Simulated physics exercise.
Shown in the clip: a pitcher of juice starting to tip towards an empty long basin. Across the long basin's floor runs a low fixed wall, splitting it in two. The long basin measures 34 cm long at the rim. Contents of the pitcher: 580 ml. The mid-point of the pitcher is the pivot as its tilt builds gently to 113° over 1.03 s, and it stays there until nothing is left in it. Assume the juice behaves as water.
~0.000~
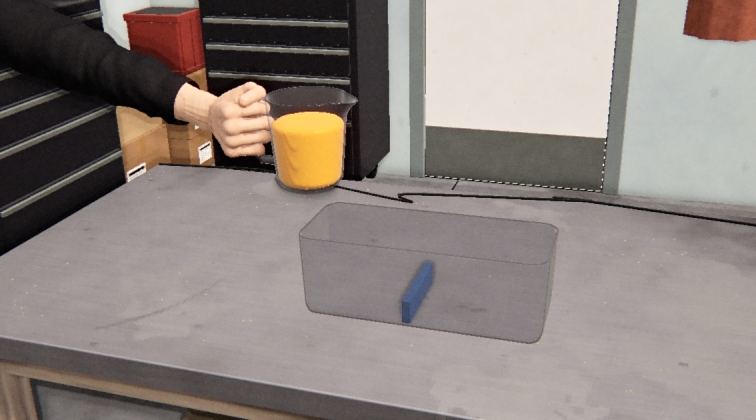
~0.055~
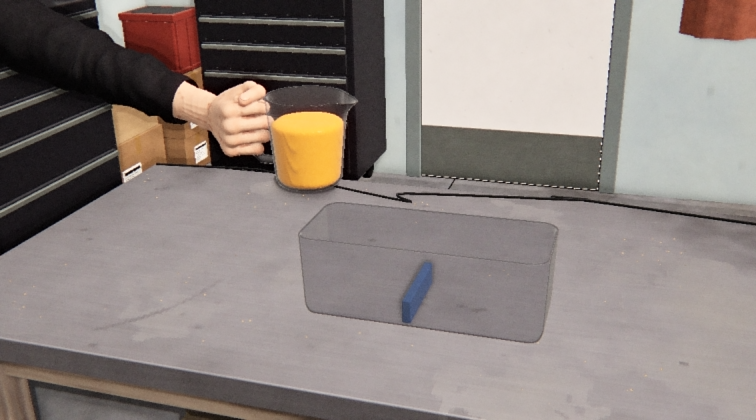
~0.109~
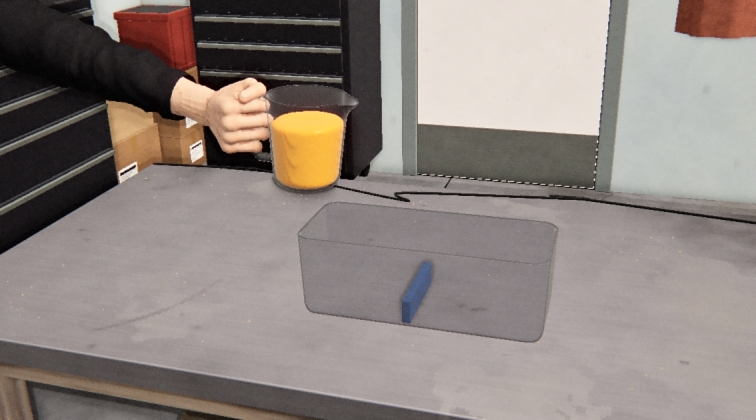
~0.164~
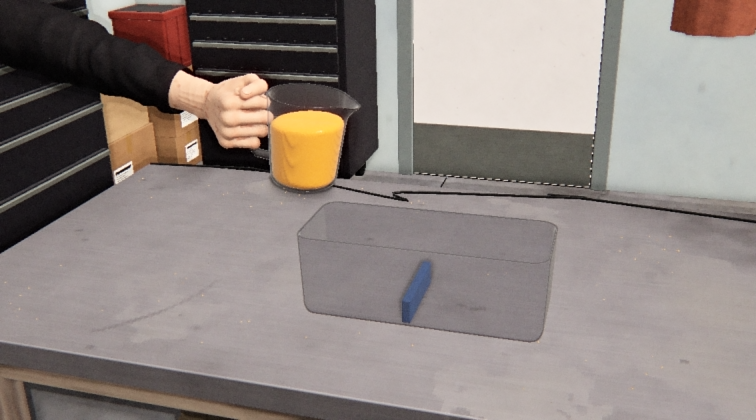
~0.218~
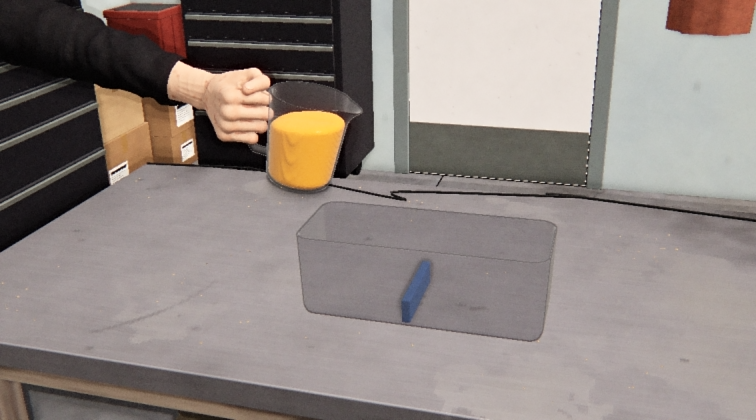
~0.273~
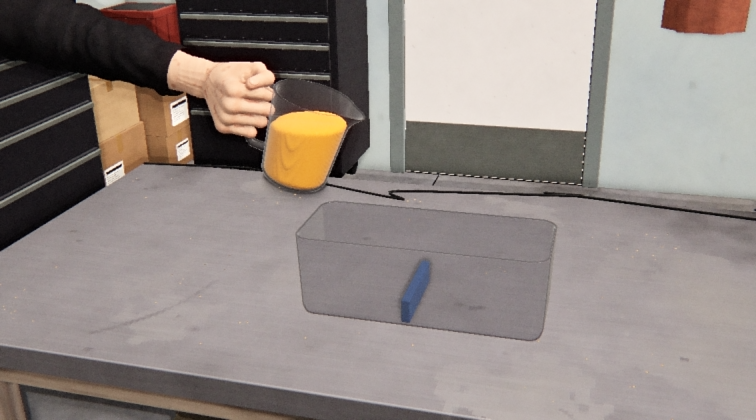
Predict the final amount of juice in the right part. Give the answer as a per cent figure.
The right part ends with roughly 12 per cent.
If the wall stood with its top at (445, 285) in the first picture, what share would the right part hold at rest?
That would be about 10 in a hundred, I'd say.
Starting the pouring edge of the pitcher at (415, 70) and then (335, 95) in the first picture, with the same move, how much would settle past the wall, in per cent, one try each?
Result: 85 per cent, then 10 per cent.
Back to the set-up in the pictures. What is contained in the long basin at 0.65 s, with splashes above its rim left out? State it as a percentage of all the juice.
Near 6 in a hundred.
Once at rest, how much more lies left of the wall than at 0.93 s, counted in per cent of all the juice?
Roughly 14 per cent.
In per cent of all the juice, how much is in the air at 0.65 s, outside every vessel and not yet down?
Around 16 in a hundred.
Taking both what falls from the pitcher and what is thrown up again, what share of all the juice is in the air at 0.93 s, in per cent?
Around 12 per cent of the liquid is in flight.
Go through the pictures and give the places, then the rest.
It leans 0°; its right rim is at (357, 101); the juice meets the walls at (277, 119) and (342, 123); the long basin's rim runs from (313, 220) to (553, 246); the wall's top is at (418, 282), in the first frame.
It leans 1°; its right rim is at (357, 101); the juice meets the walls at (276, 119) and (342, 123), in the second frame.
It leans 3°; its right rim is at (358, 103); the juice meets the walls at (275, 118) and (343, 123), in the third frame.
It leans 7°; its right rim is at (360, 107); the juice meets the walls at (275, 118) and (343, 123), in the fourth frame.
It leans 12°; its right rim is at (362, 112); the juice meets the walls at (275, 119) and (344, 123), in the fifth frame.
It leans 18°; its right rim is at (365, 118); the juice meets the walls at (274, 120) and (346, 124), in the sixth frame.
After 0.65 s the tilt is 79° and 77 per cent is still to pour, 6 is left of the wall and 0 right of it.
After 0.93 s the tilt is 110° and 14 per cent is still to pour, 71 is left of the wall and 3 right of it.
After 1.22 s the tilt is 113° and 0 per cent is still to pour, 90 is left of the wall and 7 right of it.
After 1.53 s the tilt is 113° and 0 per cent is still to pour, 86 is left of the wall and 11 right of it.
In the end 85 per cent lies left of the wall, 12 right of it and 3 outside.
